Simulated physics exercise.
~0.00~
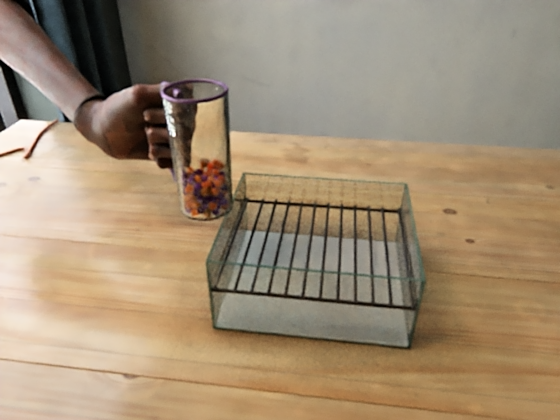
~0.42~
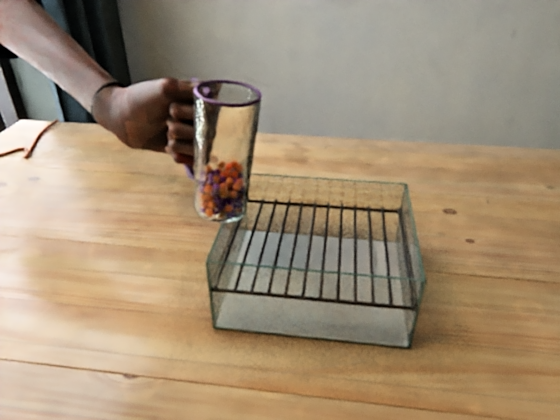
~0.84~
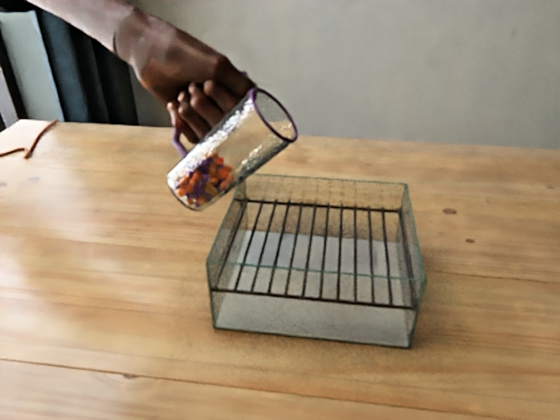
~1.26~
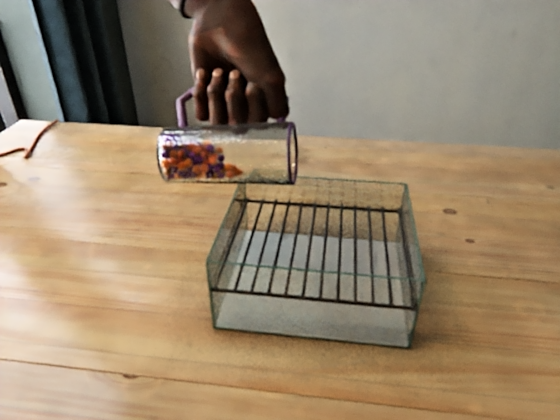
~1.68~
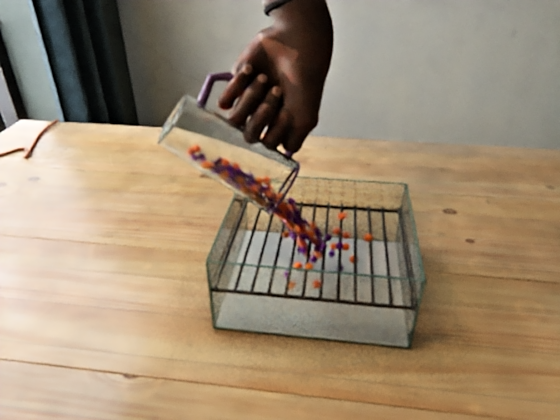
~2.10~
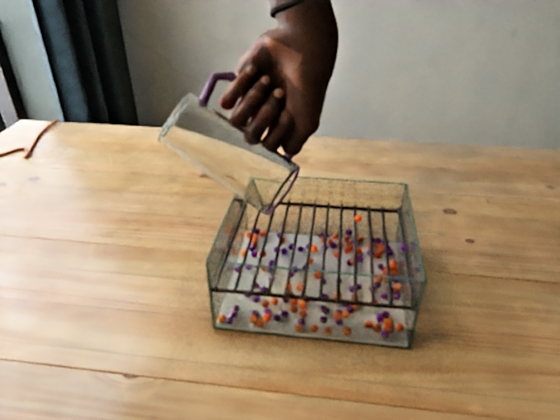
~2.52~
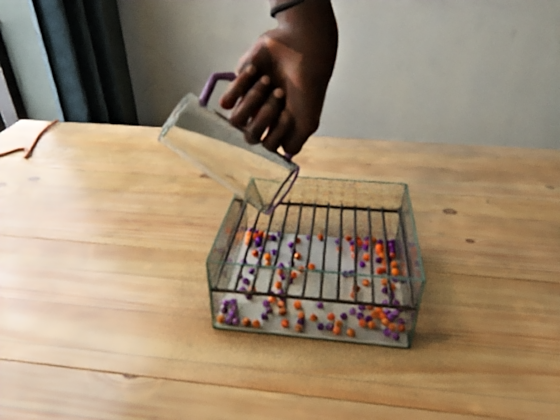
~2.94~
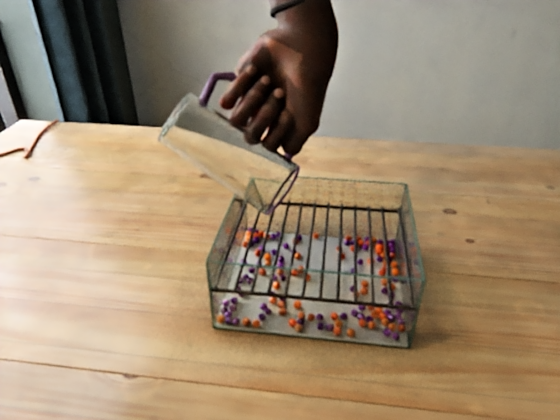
On a wooden table, a hand moved a clear cup of small orange and purple balls toward a glass box with a wire rack and tipped it, and the balls poured out, fell through the wires and settled scattered across the bottom.
